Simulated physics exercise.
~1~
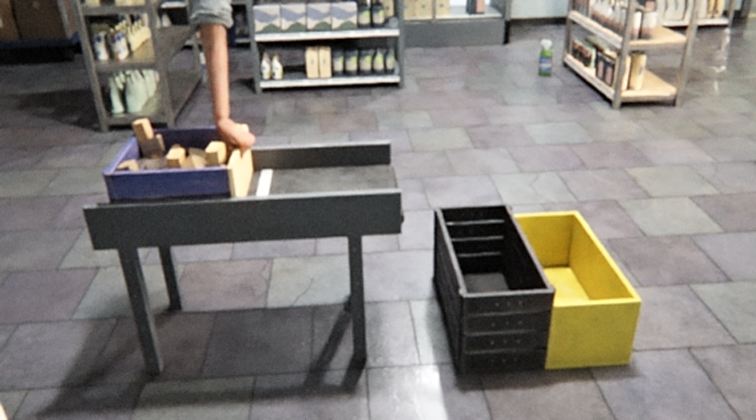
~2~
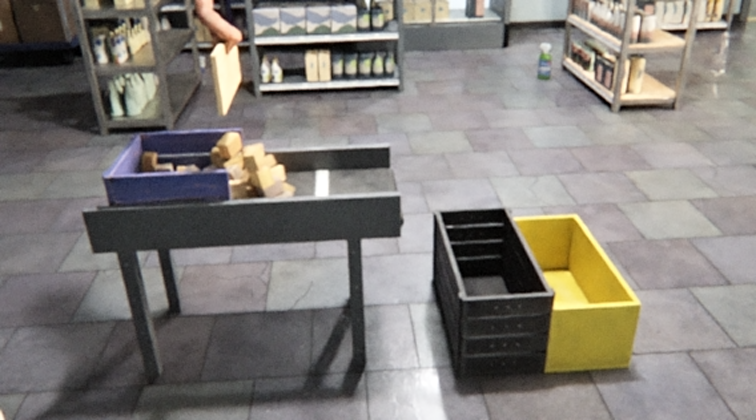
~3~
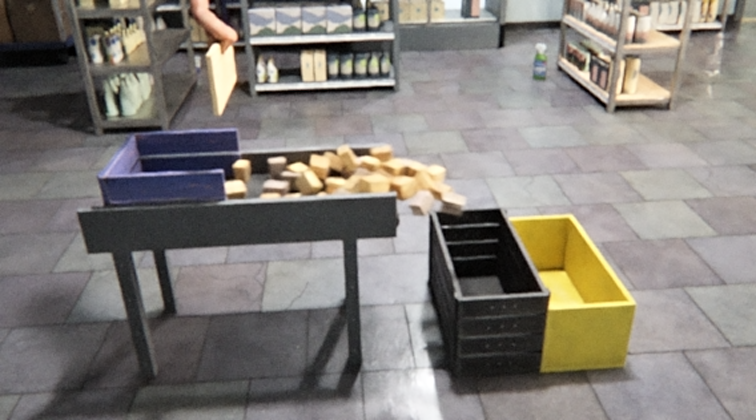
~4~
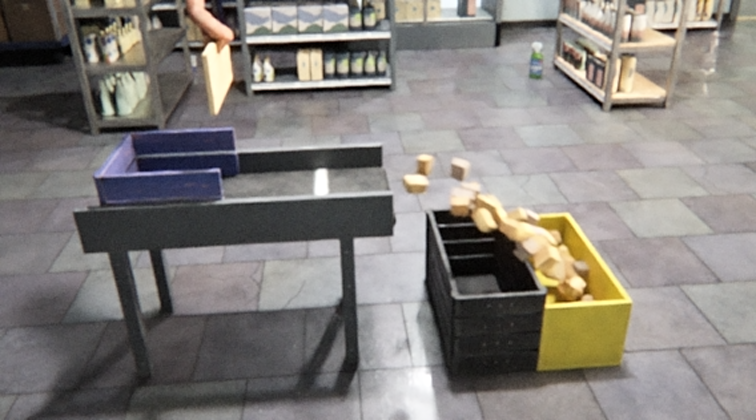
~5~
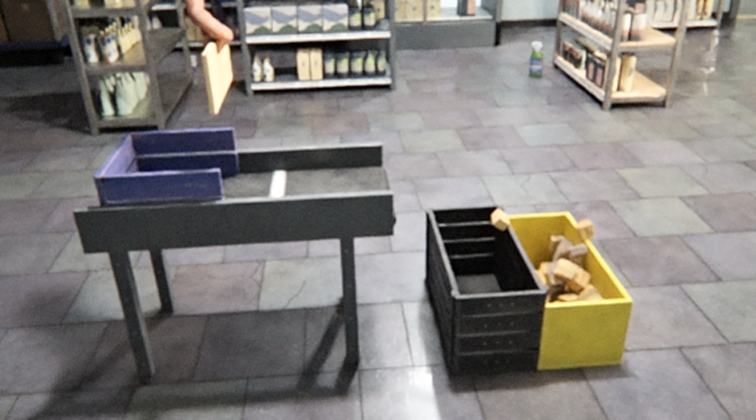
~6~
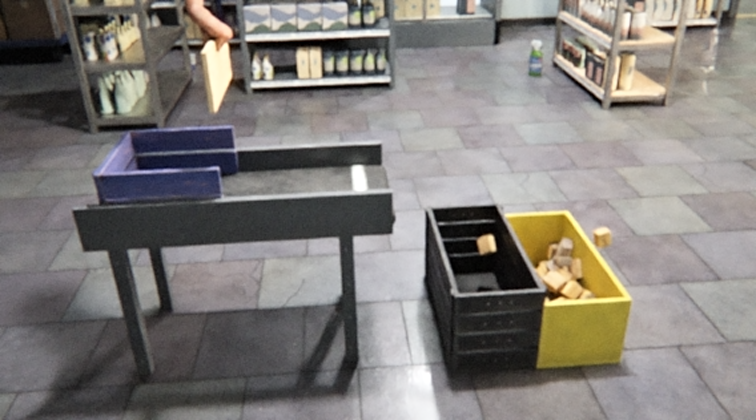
A blue pen of wooden blocks sits on the left end of a dark grey belt table in a tiled shop aisle, seen from slightly above by a gently swaying camera. On the floor to the right stand a black tote and, beyond it, a yellow bin, with stocked shelves behind. A hand lifts the pale wooden gate from the pen's right side and holds it above. The blocks slide right along the belt in a spreading heap, then fly off its end over the black tote. Most land in the yellow bin, while one drops into the tote and another tumbles past the bin's far side.
